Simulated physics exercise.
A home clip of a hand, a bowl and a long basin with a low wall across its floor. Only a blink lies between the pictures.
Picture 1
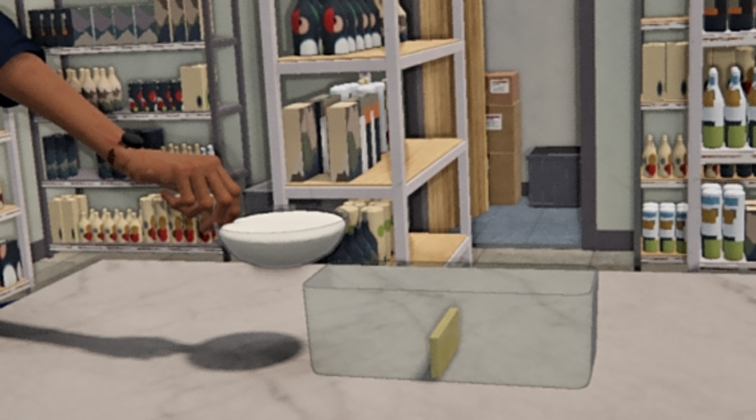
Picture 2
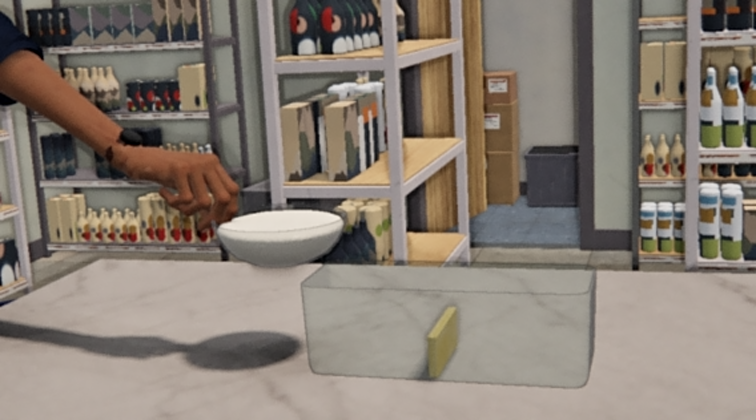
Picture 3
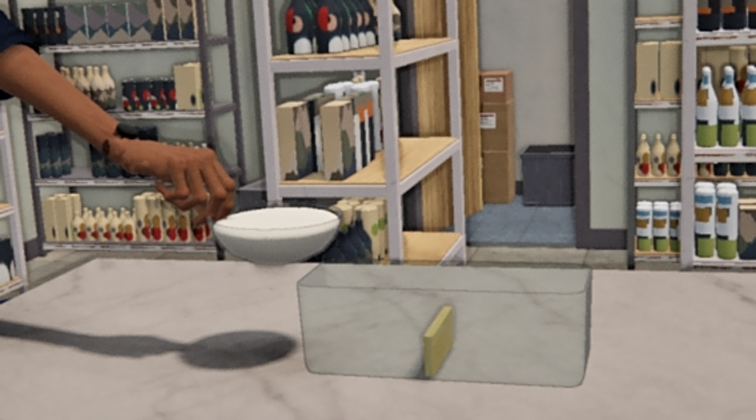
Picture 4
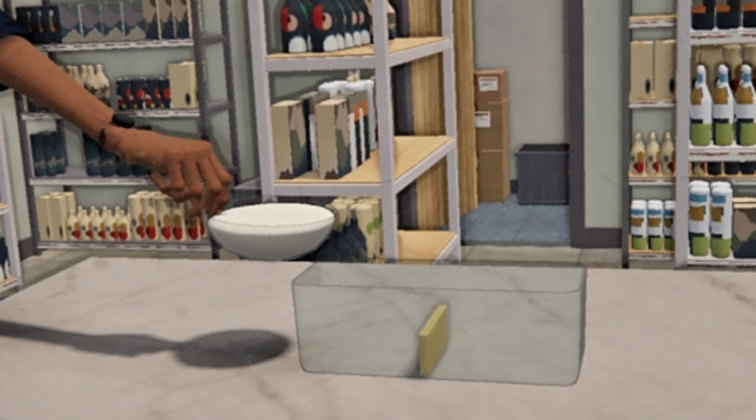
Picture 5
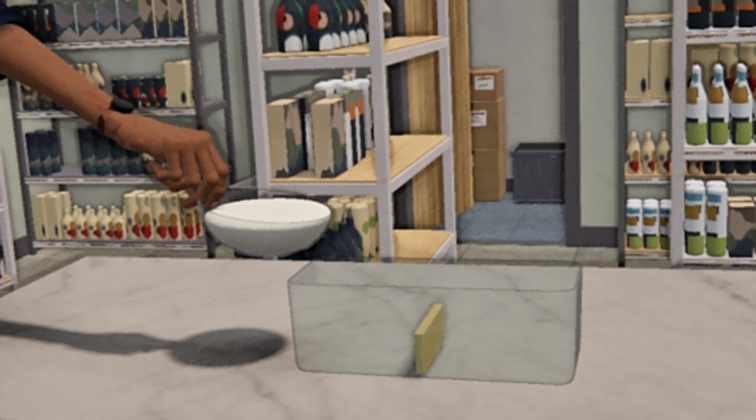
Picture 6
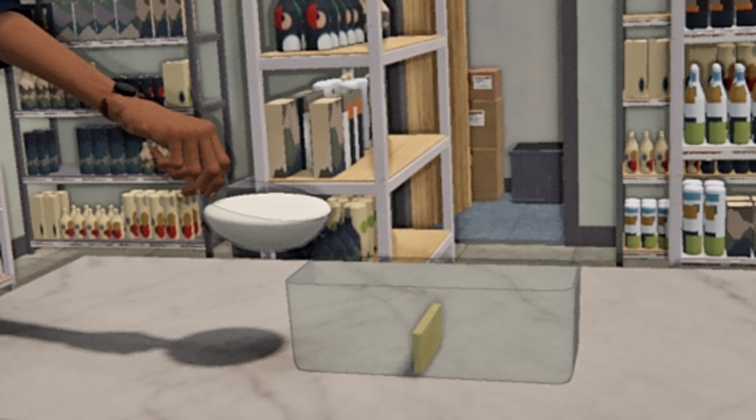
At the start, a hand at the left holds a white bowl nearly level above a marble-like counter, beside a long clear basin with a small yellowish wall inside. The bowl then tilts slightly, its right side dipping toward the basin, while the whole view drifts a little.
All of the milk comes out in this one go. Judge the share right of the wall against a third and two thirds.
The share right of the wall is not even a third.
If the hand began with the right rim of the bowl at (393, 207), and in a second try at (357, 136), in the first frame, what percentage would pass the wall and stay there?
The first gives 90 %, the second 75 %.
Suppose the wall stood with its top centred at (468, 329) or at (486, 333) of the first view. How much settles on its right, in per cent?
Roughly 10 per cent, and 15 per cent.
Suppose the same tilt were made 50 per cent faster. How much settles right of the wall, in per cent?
Some 20 per cent.
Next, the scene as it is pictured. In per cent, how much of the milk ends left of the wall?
Some 90 per cent.
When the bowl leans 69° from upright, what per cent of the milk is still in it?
Near 20 %.
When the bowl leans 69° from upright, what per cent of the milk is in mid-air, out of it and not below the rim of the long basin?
About 35 per cent.
A moment on, the bowl is tipped part way and 20 per cent is still to pour, 42 is left of the wall and 0 right of it.
Next, the bowl is tipped right over and 0 per cent is still to pour, 92 is left of the wall and 3 right of it.
Then the bowl is tipped right over and 0 per cent is still to pour, 91 is left of the wall and 4 right of it.
Later the bowl is tipped right over and 0 per cent is still to pour, 91 is left of the wall and 4 right of it.
Finally, 91 per cent lies left of the wall, 4 right of it and 5 outside.
